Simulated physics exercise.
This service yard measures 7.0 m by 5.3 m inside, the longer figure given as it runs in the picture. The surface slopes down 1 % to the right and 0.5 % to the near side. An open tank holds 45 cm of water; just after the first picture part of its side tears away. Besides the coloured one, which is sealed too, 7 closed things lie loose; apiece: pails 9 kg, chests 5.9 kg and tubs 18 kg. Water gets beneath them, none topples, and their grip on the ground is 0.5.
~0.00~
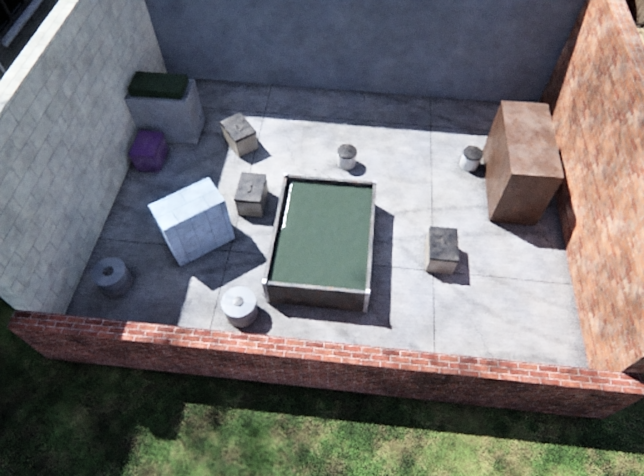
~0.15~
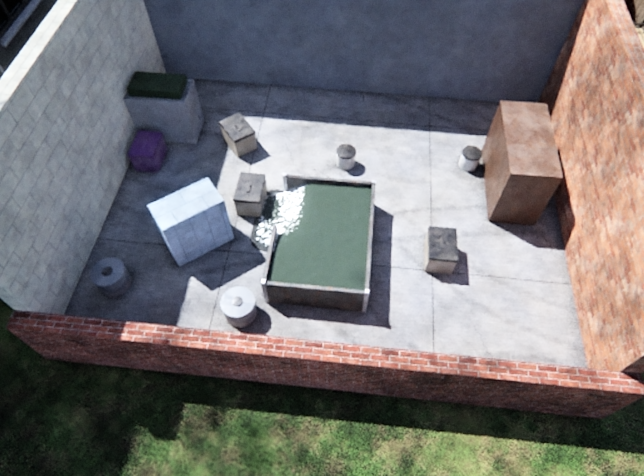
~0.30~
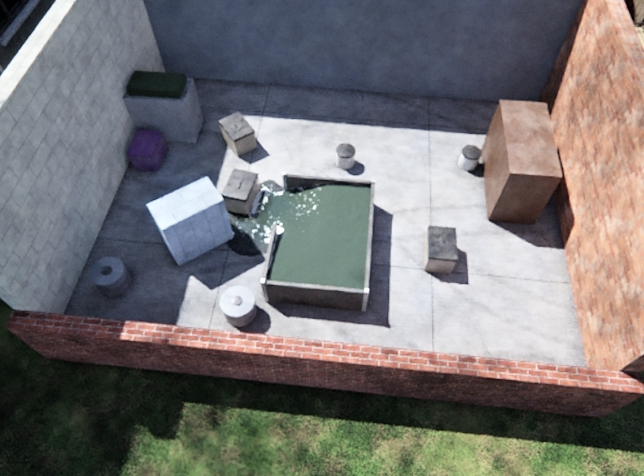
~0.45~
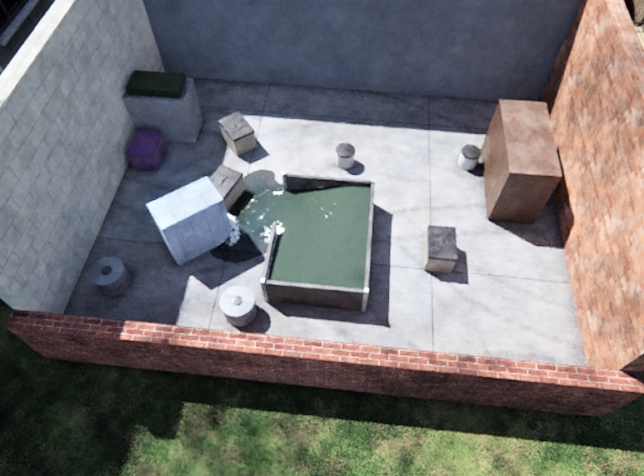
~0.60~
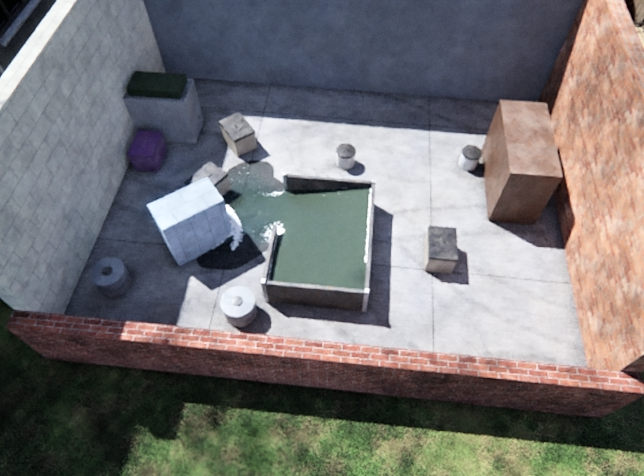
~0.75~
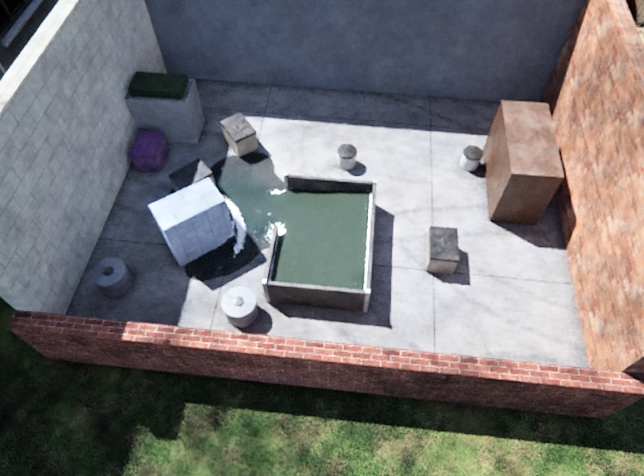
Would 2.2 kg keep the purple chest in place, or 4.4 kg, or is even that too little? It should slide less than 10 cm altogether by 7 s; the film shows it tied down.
For it, neither load is enough.
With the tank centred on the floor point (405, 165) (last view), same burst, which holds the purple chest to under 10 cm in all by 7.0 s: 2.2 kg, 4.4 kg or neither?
Then neither load is enough.
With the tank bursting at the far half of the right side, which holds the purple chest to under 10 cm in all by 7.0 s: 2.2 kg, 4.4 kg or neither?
In that case the lower weight is enough.
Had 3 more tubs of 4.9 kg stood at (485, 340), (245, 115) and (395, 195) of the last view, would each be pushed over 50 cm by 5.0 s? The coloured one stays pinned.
In that order: Under, past it, short of it.
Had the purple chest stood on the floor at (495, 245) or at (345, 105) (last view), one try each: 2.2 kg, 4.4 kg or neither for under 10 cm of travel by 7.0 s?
In that order: The smaller is enough; neither is enough.
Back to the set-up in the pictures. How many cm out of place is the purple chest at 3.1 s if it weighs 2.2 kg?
About 50 cm.
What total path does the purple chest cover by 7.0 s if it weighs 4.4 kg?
Some 250 cm in all.
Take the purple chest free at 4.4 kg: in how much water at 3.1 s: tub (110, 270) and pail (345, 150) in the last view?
About 4 and 0 cm.
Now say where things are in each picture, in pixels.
In the first picture, the purple chest at (146, 143) rests on the ground; 2.4 m2 under water; 0 of 8 have shifted.
In the second picture, the purple chest at (145, 143) rests on the ground; water covers 2.8 m2; 0 of 8 have shifted.
In the third picture, the purple chest at (144, 142) rests on the ground; 3.2 m2 under water; 1 of 8 have shifted.
In the fourth picture, the purple chest at (144, 142) rests on the ground; water covers 3.7 m2; 1 of 8 have shifted.
In the fifth picture, the purple chest at (144, 143), on the bottom; water covers 4.2 m2; 1 of 8 have shifted.
In the sixth picture, the purple chest at (146, 143), on the bottom; water covers 4.9 m2; 1 of 8 have shifted.
After 1.4 s the purple chest would be 23 cm from its start with 2.2 kg and 22 cm from its start with 4.4 kg; 5 cm of water round it then.
After 3.1 s the purple chest would be 53 cm from its start with 2.2 kg and 24 cm from its start with 4.4 kg; 13 cm of water round it then.
After 4.9 s the purple chest would be 192 cm from its start with 2.2 kg and 156 cm from its start with 4.4 kg; 6 cm of water round it then.
After 7.0 s the purple chest would be 190 cm from its start with 2.2 kg and 191 cm from its start with 4.4 kg; 7 cm of water round it then.
